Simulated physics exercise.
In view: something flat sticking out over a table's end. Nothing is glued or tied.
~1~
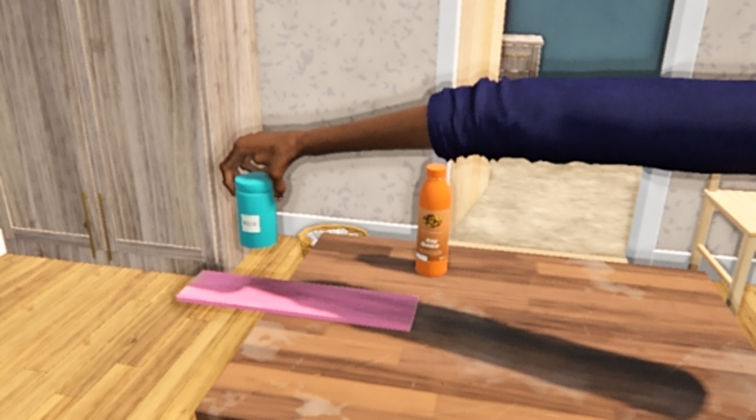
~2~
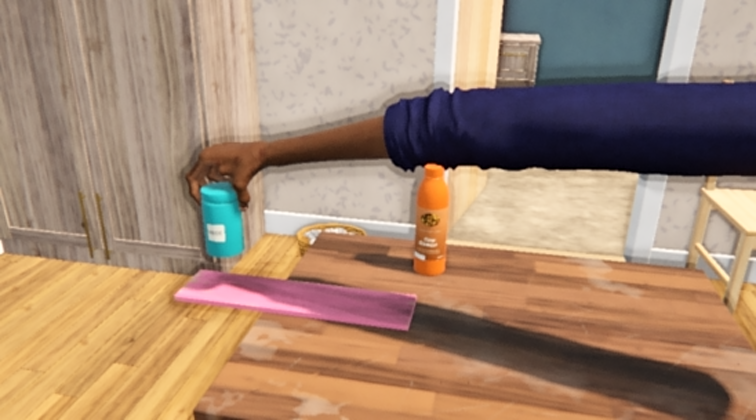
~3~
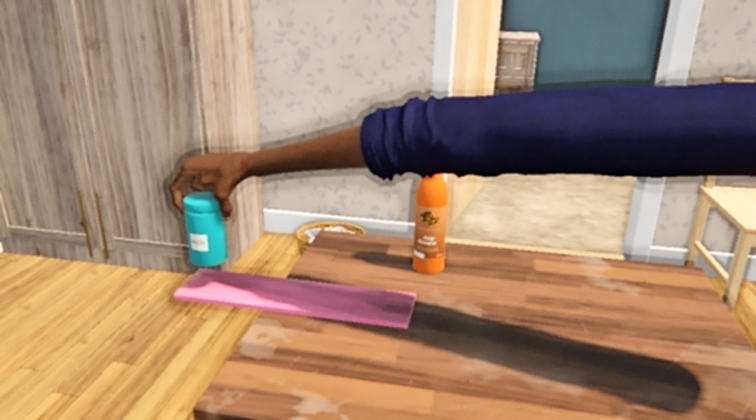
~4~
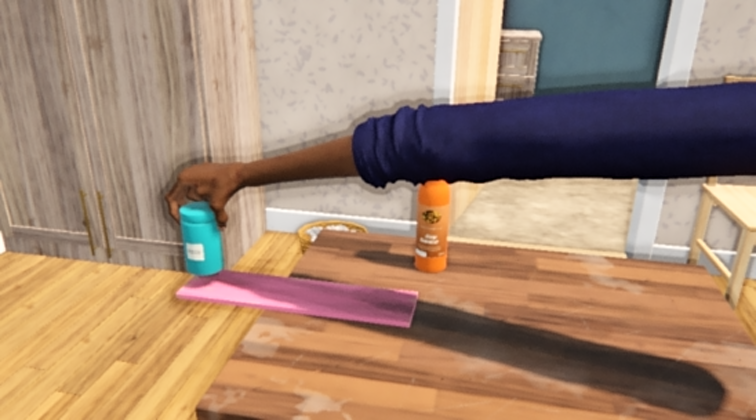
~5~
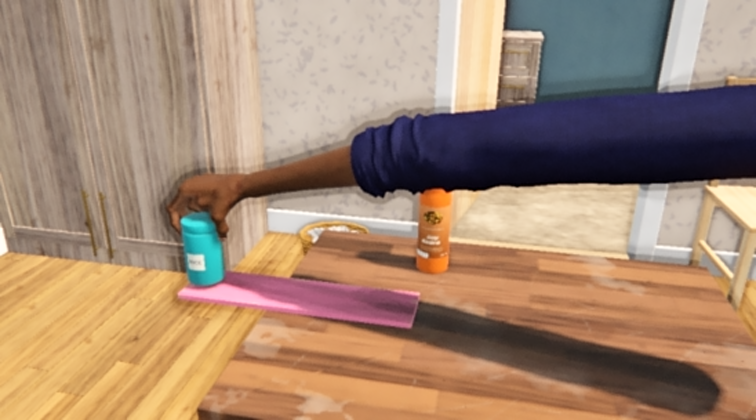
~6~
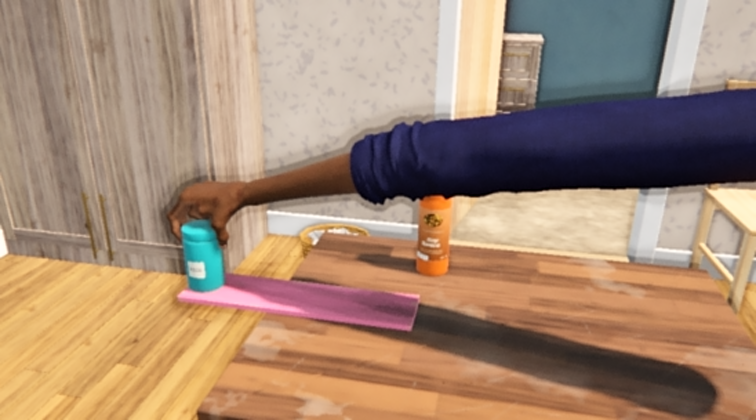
In a room with wooden cabinets and a patterned wall, a wooden tabletop is seen from slightly above by a nearly still camera. An orange bottle stands near the centre behind a flat pink strip jutting past the table's left end, a dark band extending rightward from it. A dark-blue-sleeved arm reaches from the right, moves a turquoise jar left, lowers it onto the strip's outer end and keeps holding it.
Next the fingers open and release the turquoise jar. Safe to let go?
The board goes over.
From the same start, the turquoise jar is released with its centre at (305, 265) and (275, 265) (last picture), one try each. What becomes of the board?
First try: It stays on the table; second try: It keeps its balance.
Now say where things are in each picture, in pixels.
Still above its spot; turquoise jar (257, 210); orange bottle (434, 221), in the first frame.
Still above its spot; turquoise jar (223, 219); orange bottle (432, 220), in the second frame.
Still above its spot; turquoise jar (206, 229); orange bottle (431, 218), in the third frame.
Still above its spot; turquoise jar (202, 239); orange bottle (433, 217), in the fourth frame.
Still above its spot; turquoise jar (203, 249); orange bottle (435, 217), in the fifth frame.
Set down, still held; turquoise jar (204, 256); orange bottle (435, 220), in the sixth frame.
Then, 0.50 s past the last view, turquoise jar now down on the floor or falling; pink board rocked 61° from its first pose.
Then, 0.70 s past the last view, pink board now down on the floor or falling.
Then, 0.90 s past the last view, things are still on the move.
Finally, down on the floor or falling, turquoise jar and pink board; orange bottle still in place. The board comes down.
